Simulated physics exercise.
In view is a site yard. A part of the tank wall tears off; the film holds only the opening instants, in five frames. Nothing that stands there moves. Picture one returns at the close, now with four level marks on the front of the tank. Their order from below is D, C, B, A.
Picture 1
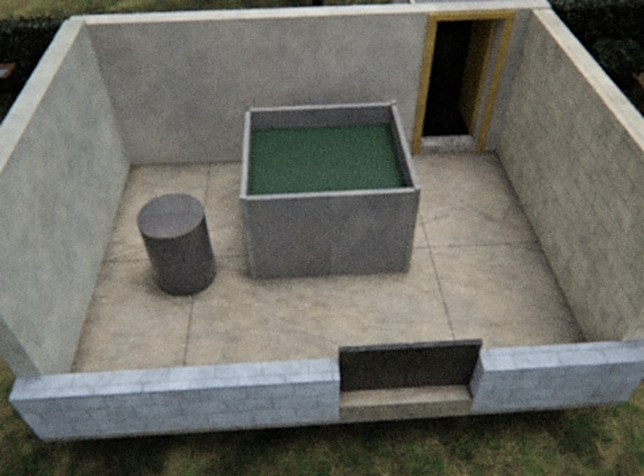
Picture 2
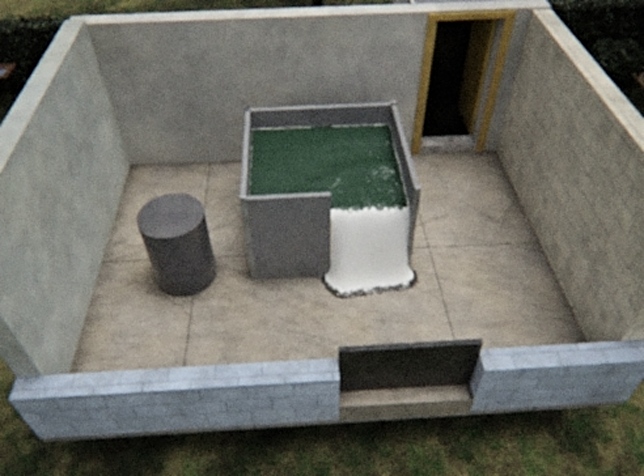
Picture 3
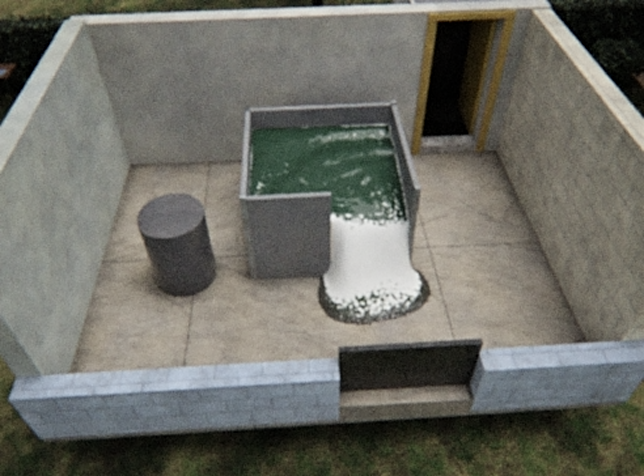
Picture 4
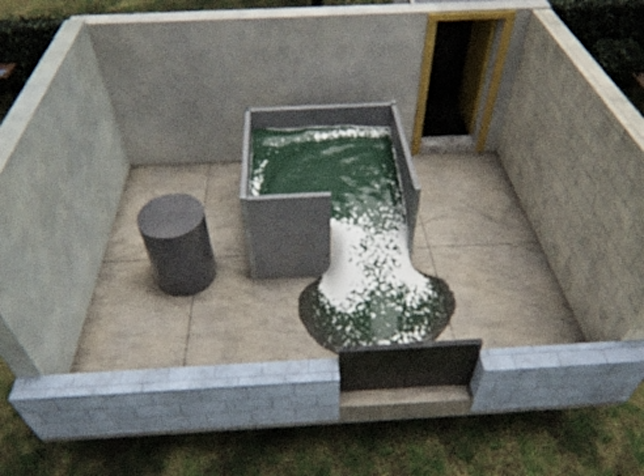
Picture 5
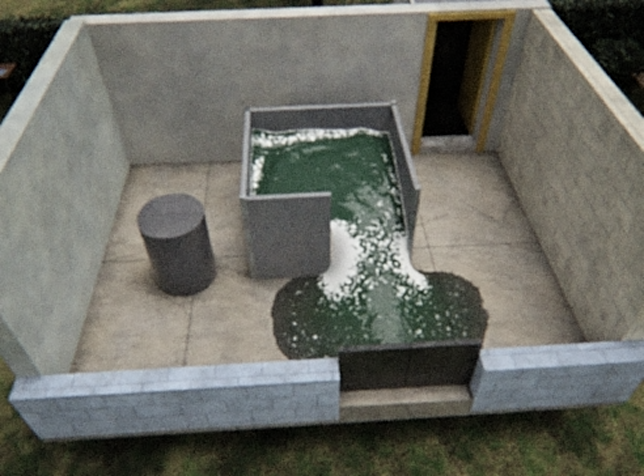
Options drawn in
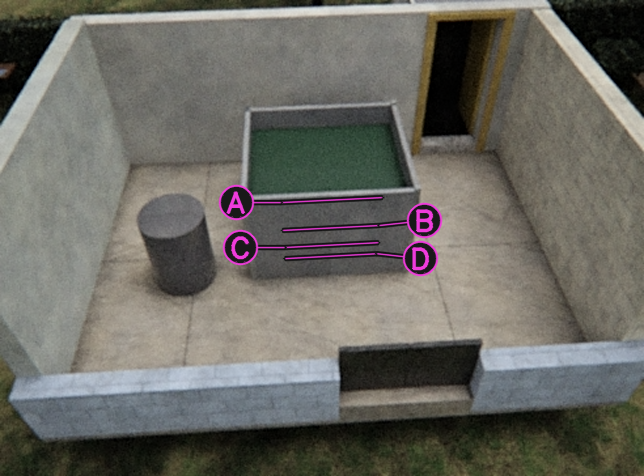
To begin with, green water lies still in a square grey tank inside a walled yard, with a cylinder to its left. Part of the tank's front opens at the right, and white, foaming water pours onto the paved floor, then spreads forward and sideways in a widening pool reaching the low front wall.
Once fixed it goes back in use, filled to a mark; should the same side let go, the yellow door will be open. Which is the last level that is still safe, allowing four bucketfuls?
The answer is level C.
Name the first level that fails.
B it is.
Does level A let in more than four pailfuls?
Yes, it does.
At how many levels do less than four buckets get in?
Two.
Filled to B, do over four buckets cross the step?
Yes, it does.
In magenta, A at (331, 200); B at (331, 227); C at (331, 245); D at (331, 256); from the bottom up D, C, B, A.
Choosing A, dozens of bucketfuls pour in.
Choosing B, about 11 bucketfuls get in.
Choosing C, a splash gets over, under a bucket.
Choosing D, nothing gets over.
